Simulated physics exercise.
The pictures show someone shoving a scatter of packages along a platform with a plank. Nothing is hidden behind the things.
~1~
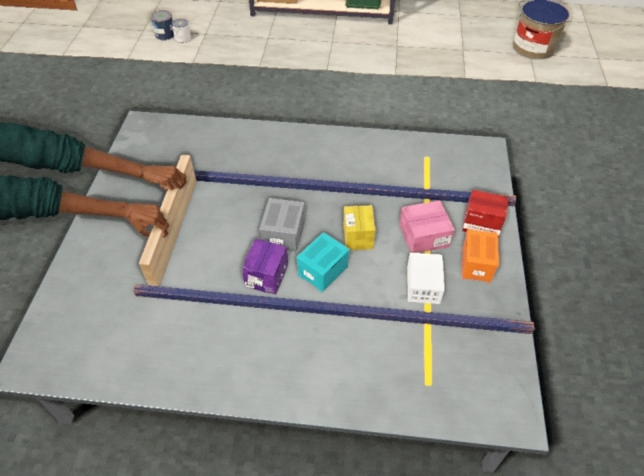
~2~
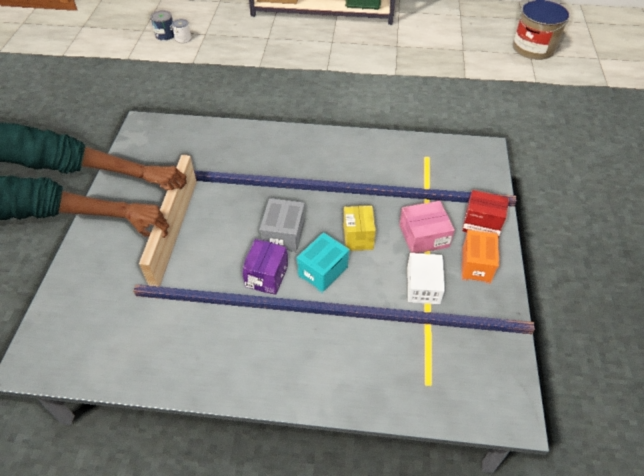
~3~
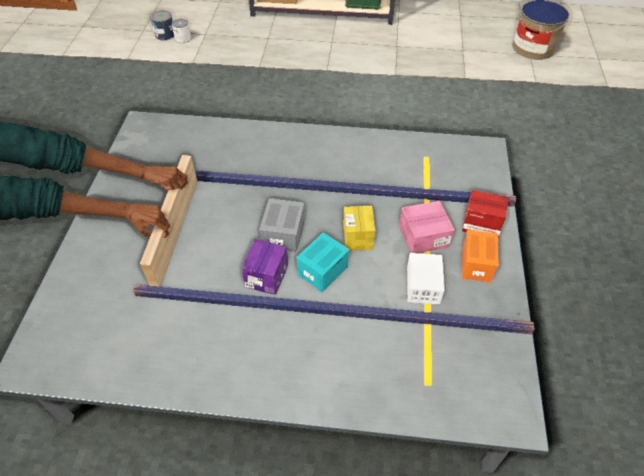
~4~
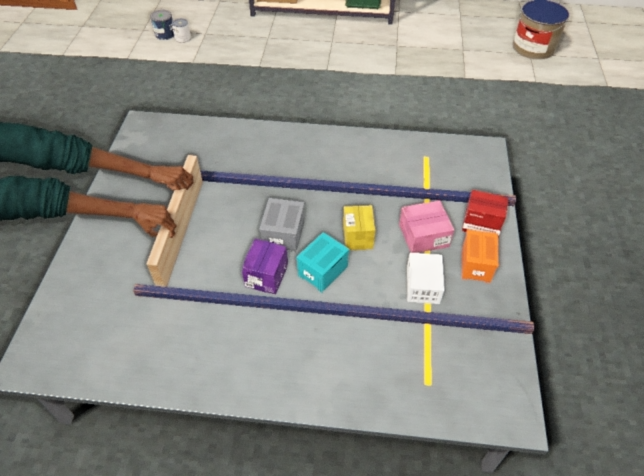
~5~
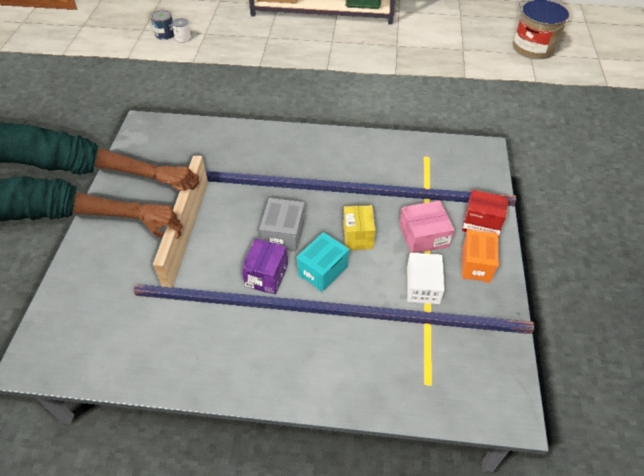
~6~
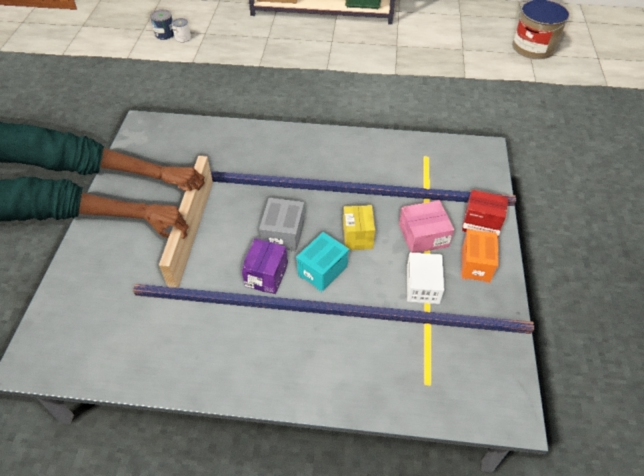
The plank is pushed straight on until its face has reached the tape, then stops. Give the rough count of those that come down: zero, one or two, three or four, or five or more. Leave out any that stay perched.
Outcome: The number that fall off is one or two.
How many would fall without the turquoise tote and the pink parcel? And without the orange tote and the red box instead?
First 0, then 0.
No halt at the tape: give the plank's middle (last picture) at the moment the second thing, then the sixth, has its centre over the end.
First at (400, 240), next at (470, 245).
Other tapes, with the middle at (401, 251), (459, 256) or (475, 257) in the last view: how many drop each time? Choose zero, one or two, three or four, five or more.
For each place: Either one or two; 3 or 4; five or more.
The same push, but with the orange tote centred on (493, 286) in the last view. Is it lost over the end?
It goes over.
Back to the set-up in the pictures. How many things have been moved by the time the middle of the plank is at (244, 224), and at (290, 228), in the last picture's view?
By then 0, and 3.
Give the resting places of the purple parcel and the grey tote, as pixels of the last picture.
Near (448, 282) and (448, 238).
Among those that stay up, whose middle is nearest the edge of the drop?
The pink parcel ends nearest.
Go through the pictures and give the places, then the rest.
The first frame shows red box (485, 214); orange tote (479, 256); pink parcel (426, 227); plank (171, 219); tape (427, 253).
The second frame shows orange tote (480, 257); purple parcel (266, 267).
The third frame shows pink parcel (426, 228); grey tote (283, 225).
The fourth frame shows red box (485, 214); white crate (425, 278).
The fifth frame shows orange tote (479, 256); plank (184, 219).
The sixth frame shows red box (485, 214); orange tote (479, 256); pink parcel (426, 227); plank (189, 220); tape (427, 253).
Early on, none off yet; red box at rest near (485, 214); orange tote at rest near (479, 256); pink parcel at rest near (426, 227).
A while later, none off yet; red box travelled a little near (504, 213); orange tote travelled a little near (503, 262); pink parcel travelled about its own width near (468, 231).
Finally, the number that fall off is one or two; lost, orange tote and red box.
